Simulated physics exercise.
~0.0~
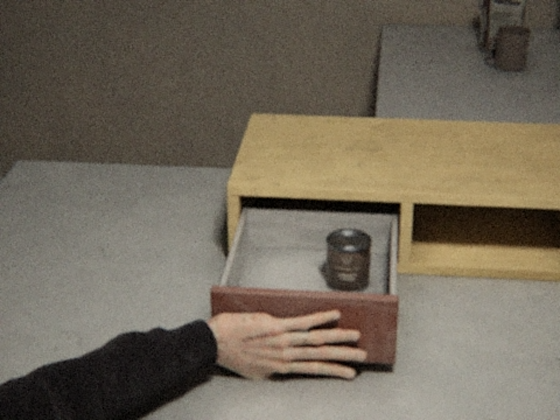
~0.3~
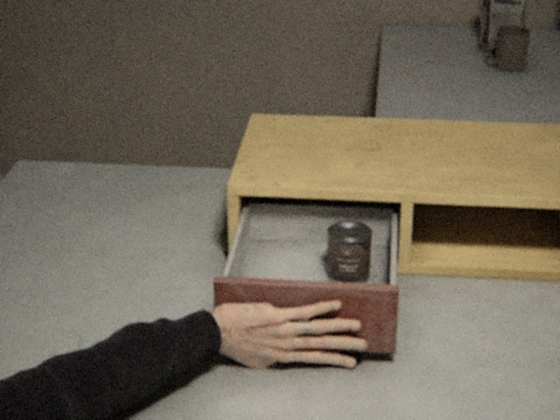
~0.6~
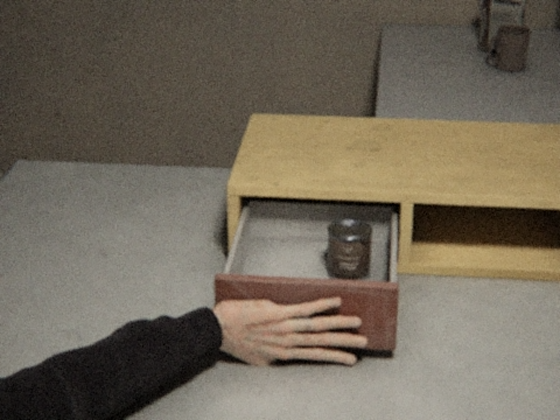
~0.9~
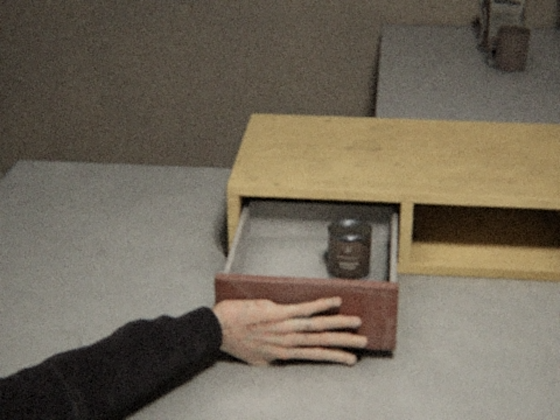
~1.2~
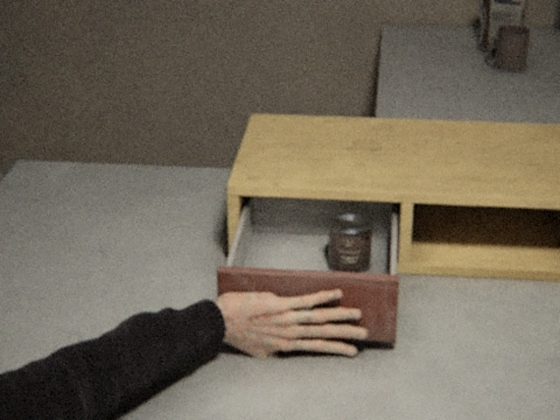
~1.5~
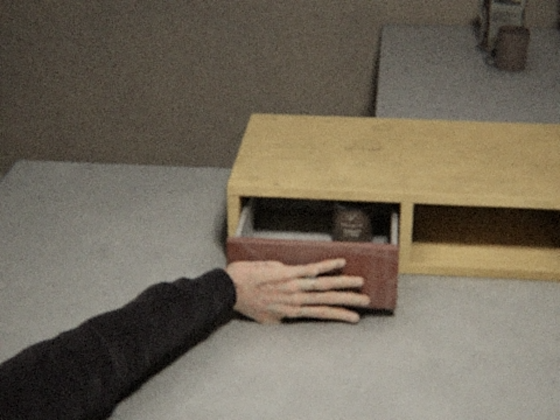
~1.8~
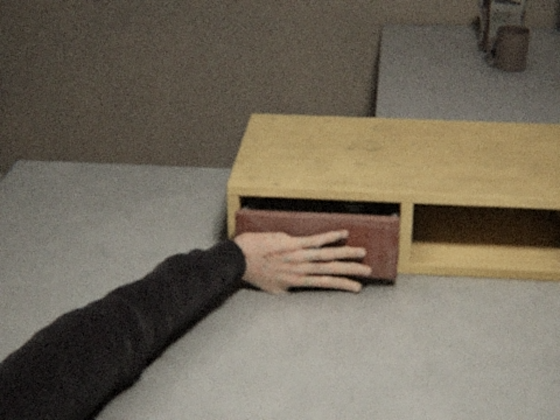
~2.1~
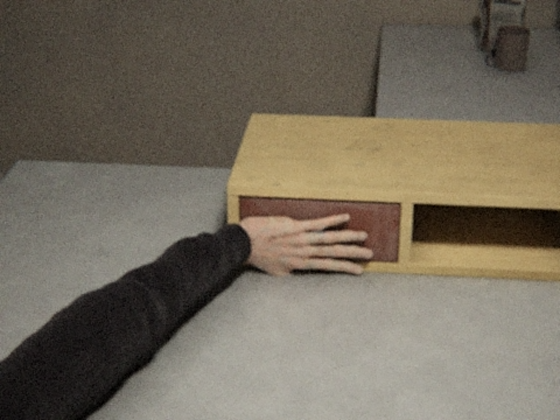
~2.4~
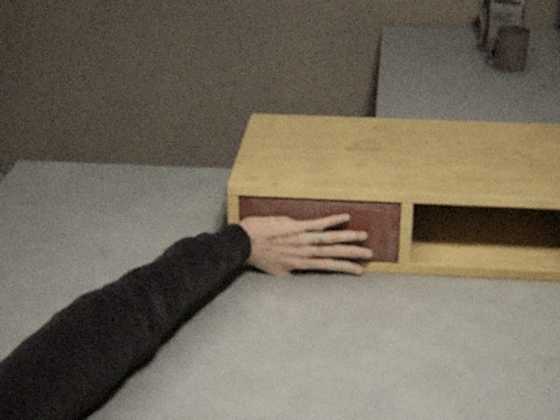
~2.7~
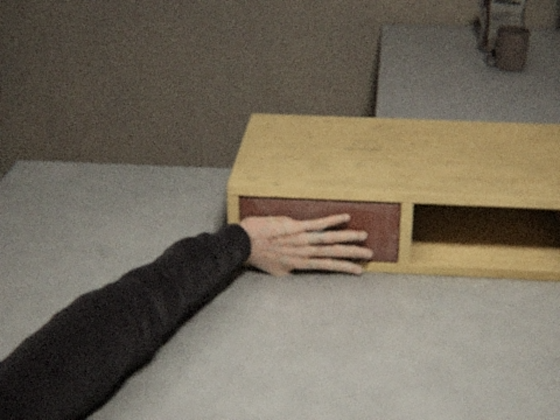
A small drawer with a dark red front stands open at the left end of a low, pale wooden cabinet, a dark brown tin inside it toward the right. The fixed camera looks slightly down on a grey surface, with an open compartment beside the drawer and a few objects on another grey surface at the upper right. A hand in a black sleeve, reaching from the lower left, rests on the front and nudges it slightly inward. It then pushes further, and the tin slips from sight beneath the cabinet top. The drawer shuts flush, and the hand stays spread against it.
